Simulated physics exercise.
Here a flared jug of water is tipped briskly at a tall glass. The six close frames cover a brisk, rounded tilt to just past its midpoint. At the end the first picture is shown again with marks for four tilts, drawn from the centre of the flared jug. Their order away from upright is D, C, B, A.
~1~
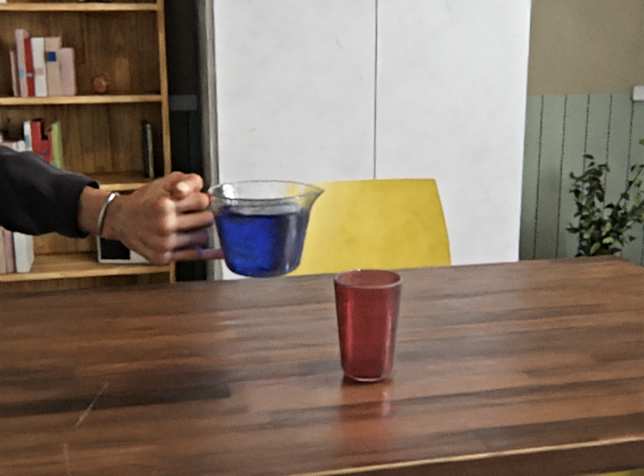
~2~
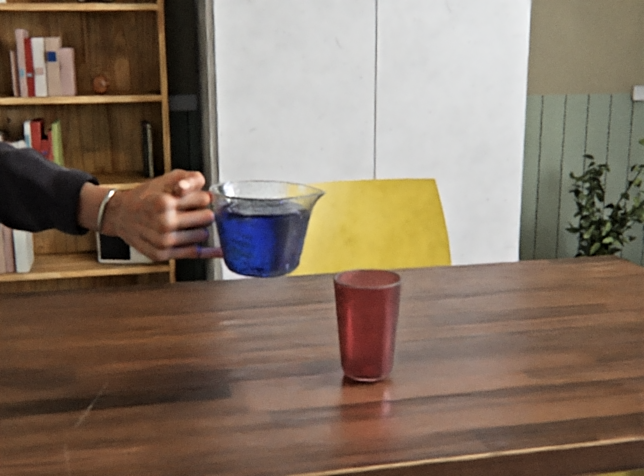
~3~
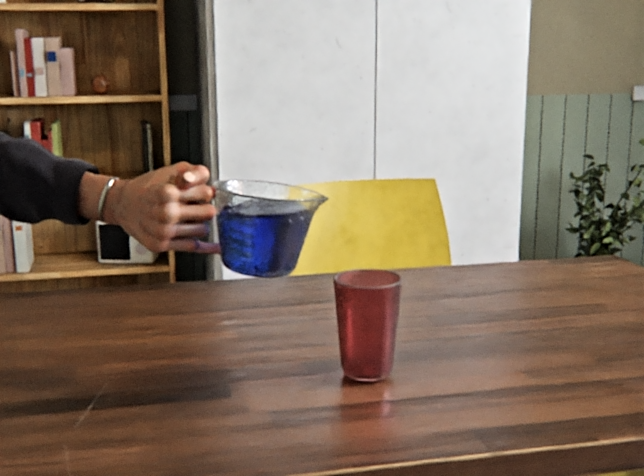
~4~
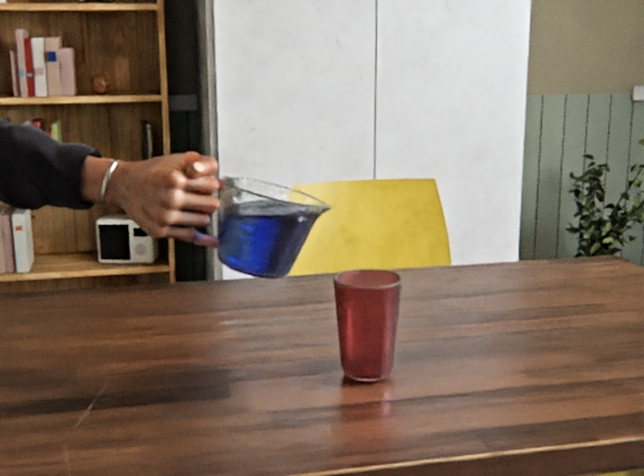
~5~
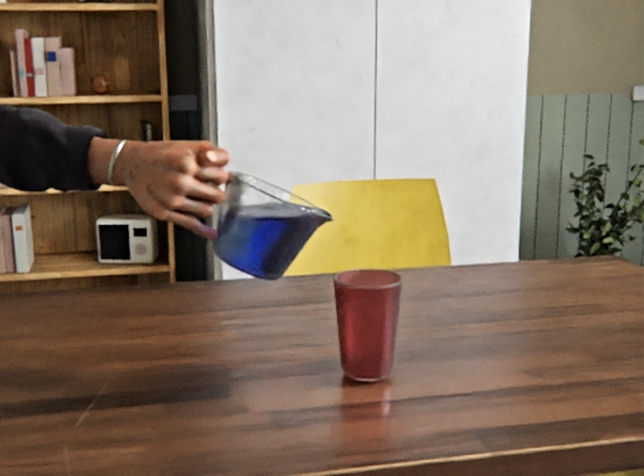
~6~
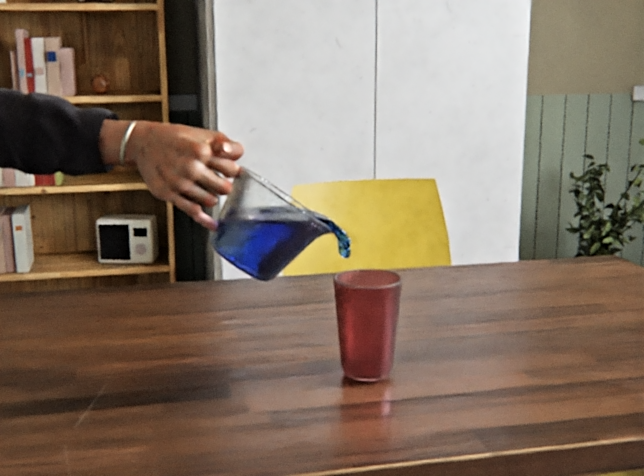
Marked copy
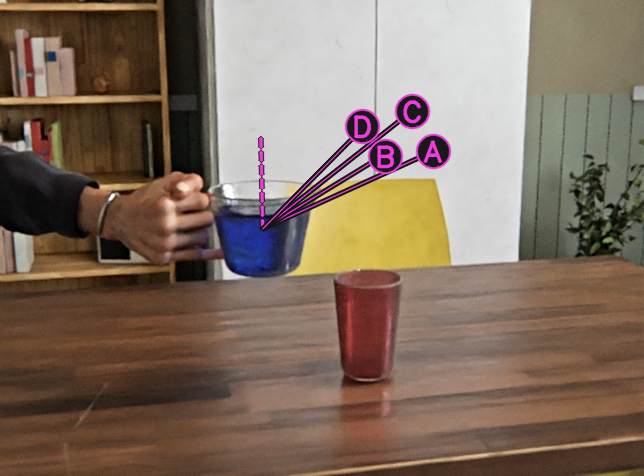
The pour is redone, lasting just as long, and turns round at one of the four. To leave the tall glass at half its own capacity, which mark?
Best: D.
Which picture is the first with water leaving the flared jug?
Picture 6.
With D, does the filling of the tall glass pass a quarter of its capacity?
Yes, it does.
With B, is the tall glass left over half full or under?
Over half.
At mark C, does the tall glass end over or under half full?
Over half.
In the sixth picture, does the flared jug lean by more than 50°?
No, it does not.
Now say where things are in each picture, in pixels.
Upright, lip at (323, 190); rim of the tall glass round (368, 277); nothing has left yet.
Upright, lip at (324, 192); nothing has left yet.
Tipped about 7°, lip at (327, 197); nothing has left yet.
Tipped about 15°, lip at (330, 207); nothing has left yet.
Tipped about 25°, lip at (332, 218); nothing has left yet.
Tipped about 36°, lip at (332, 231); water is over the lip, down to (343, 254).
On the marked copy, A at (417, 158); B at (369, 163); C at (398, 121); D at (351, 139).
If A is chosen, the tall glass ends with about 81 % of what it can hold; 14 % of the water is spilt.
If B is chosen, the tall glass ends with about 82 % of what it can hold.
If C is chosen, the tall glass ends with about 68 % of what it can hold.
If D is chosen, the tall glass ends with about 50 % of what it can hold.
